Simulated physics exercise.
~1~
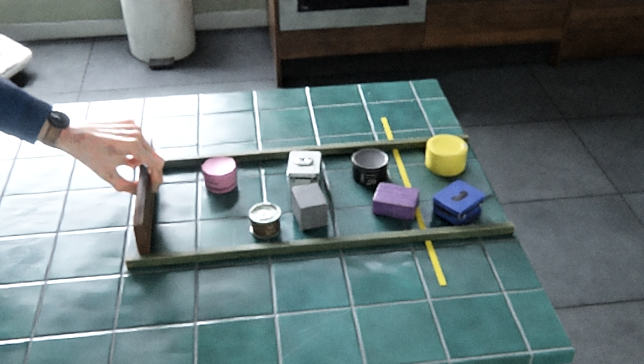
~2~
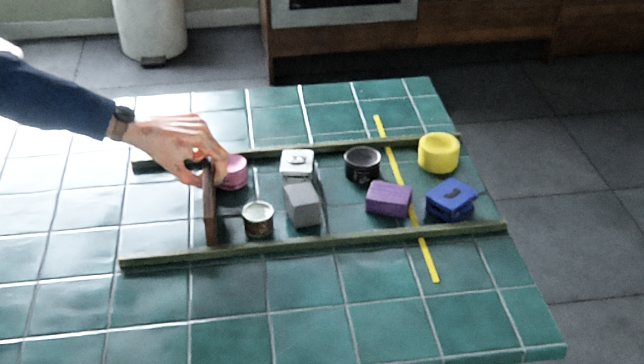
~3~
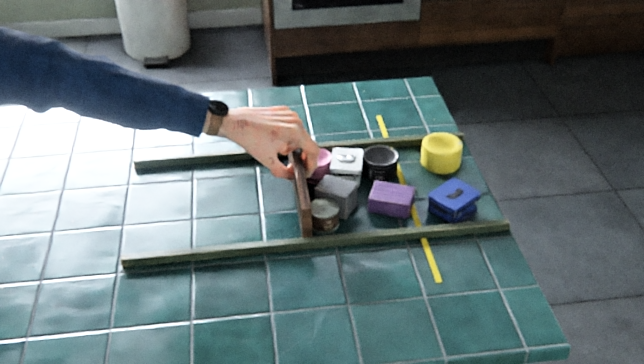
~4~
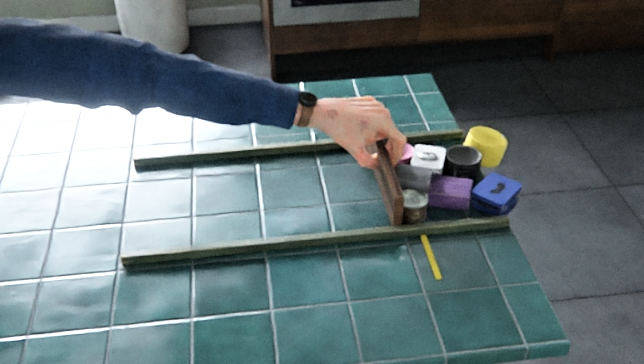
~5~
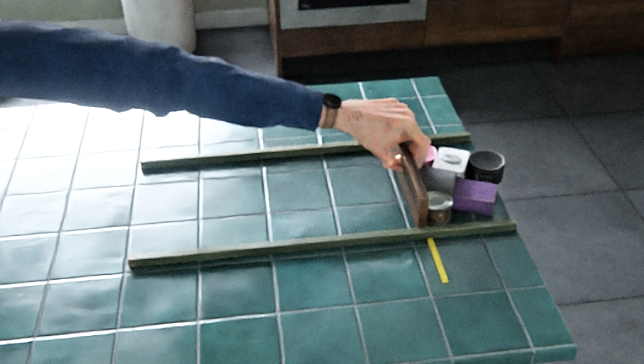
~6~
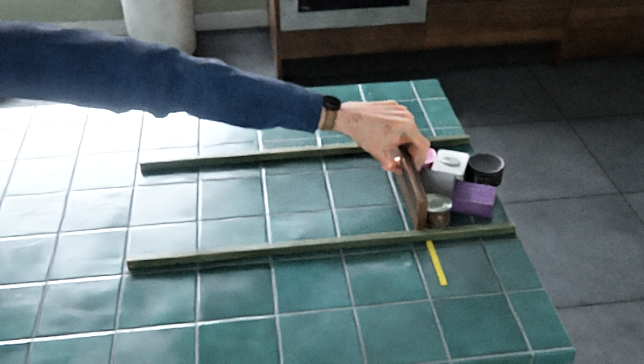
On a green tiled table, a hand slid an upright board to the right between two rails, bunching up the small things scattered there and pushing them to the far edge, until the yellow lid and blue case went over and the rest stayed.
